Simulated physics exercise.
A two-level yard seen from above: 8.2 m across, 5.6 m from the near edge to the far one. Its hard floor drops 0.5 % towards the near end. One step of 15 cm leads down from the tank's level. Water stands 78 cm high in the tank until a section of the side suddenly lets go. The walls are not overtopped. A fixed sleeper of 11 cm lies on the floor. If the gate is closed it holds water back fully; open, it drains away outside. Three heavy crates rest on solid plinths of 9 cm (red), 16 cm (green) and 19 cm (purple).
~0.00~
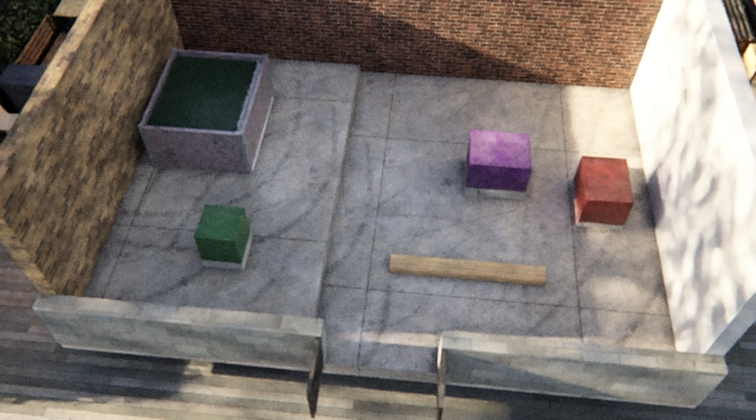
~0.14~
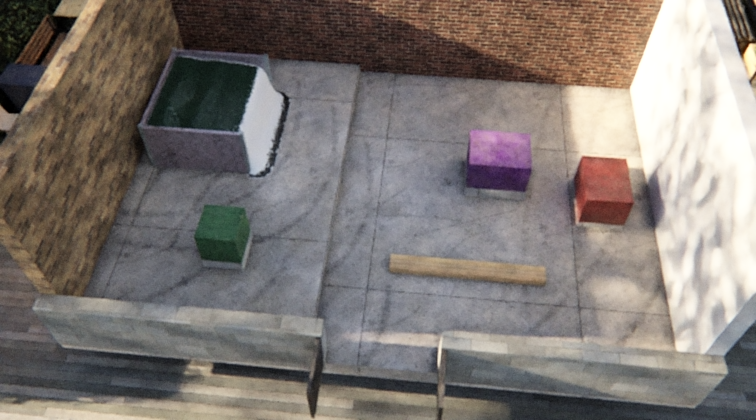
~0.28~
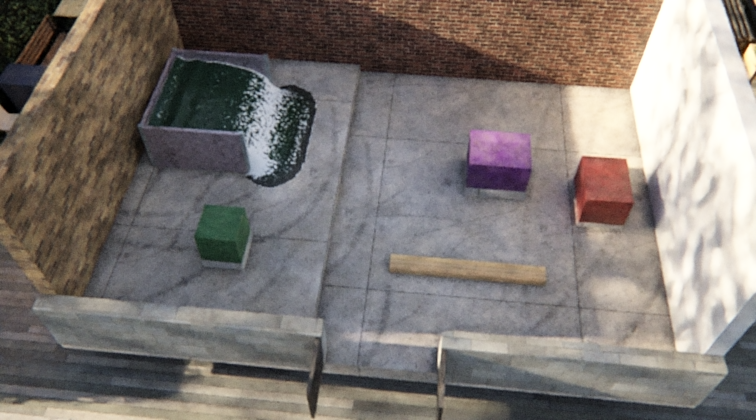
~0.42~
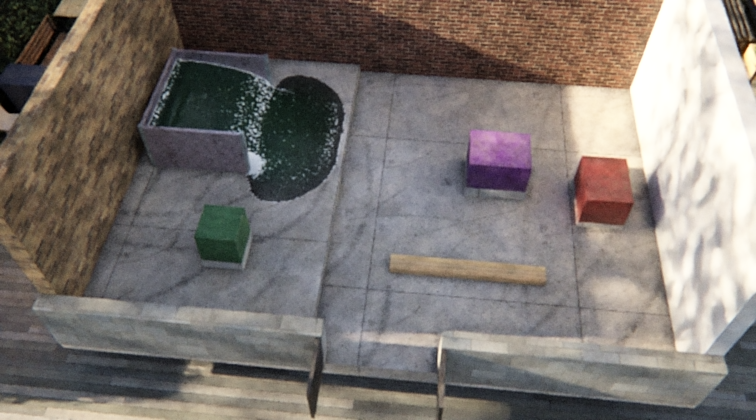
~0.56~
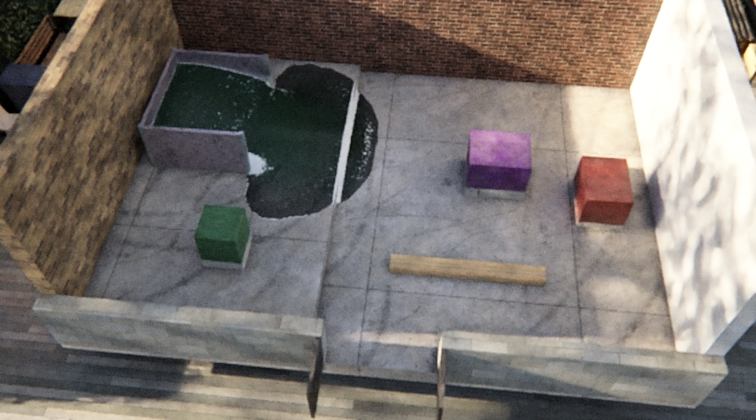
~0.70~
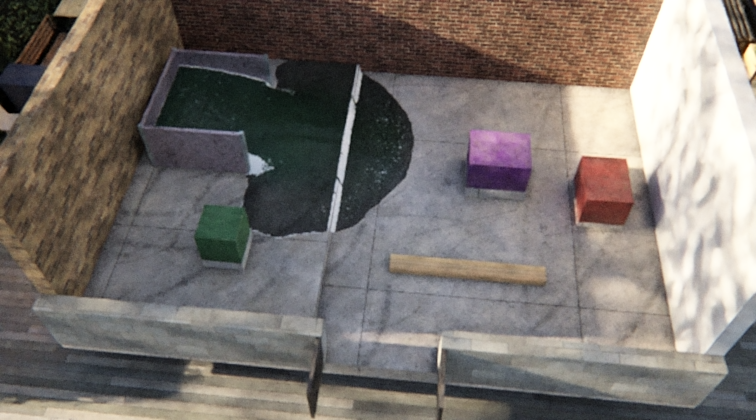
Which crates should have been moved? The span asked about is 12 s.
One by one: The red crate is soaked; the green crate escapes dry; the purple crate gets wet.
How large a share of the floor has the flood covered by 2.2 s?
About 55 per cent.
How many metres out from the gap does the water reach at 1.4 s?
About 5.2 m.
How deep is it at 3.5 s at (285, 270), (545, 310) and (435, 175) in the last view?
In that order: 1, 1 and 9 cm.
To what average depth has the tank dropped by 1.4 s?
About 28 cm.
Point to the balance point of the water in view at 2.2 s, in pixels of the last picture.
Near (389, 150).
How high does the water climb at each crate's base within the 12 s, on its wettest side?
In cm: Red 24, green 2, purple 33.
After 1.4 s water covers 40 % of the floor and is deepest (36 cm) near (462, 175); red plinth not reached, green plinth reached, purple plinth reached.
After 2.2 s water covers 55 % of the floor and is deepest (27 cm) near (451, 174); red plinth reached, green plinth reached, purple plinth reached.
After 3.5 s water covers 65 % of the floor and is deepest (28 cm) near (629, 110); red plinth reached, green plinth reached, purple plinth reached.
After 7.0 s water covers 70 % of the floor and is deepest (17 cm) near (675, 378); red plinth reached, green plinth reached, purple plinth reached.
After 12.0 s water covers 60 % of the floor and is deepest (11 cm) near (521, 263); highest at the red plinth 24 cm, highest at the green plinth 2 cm, highest at the purple plinth 33 cm.
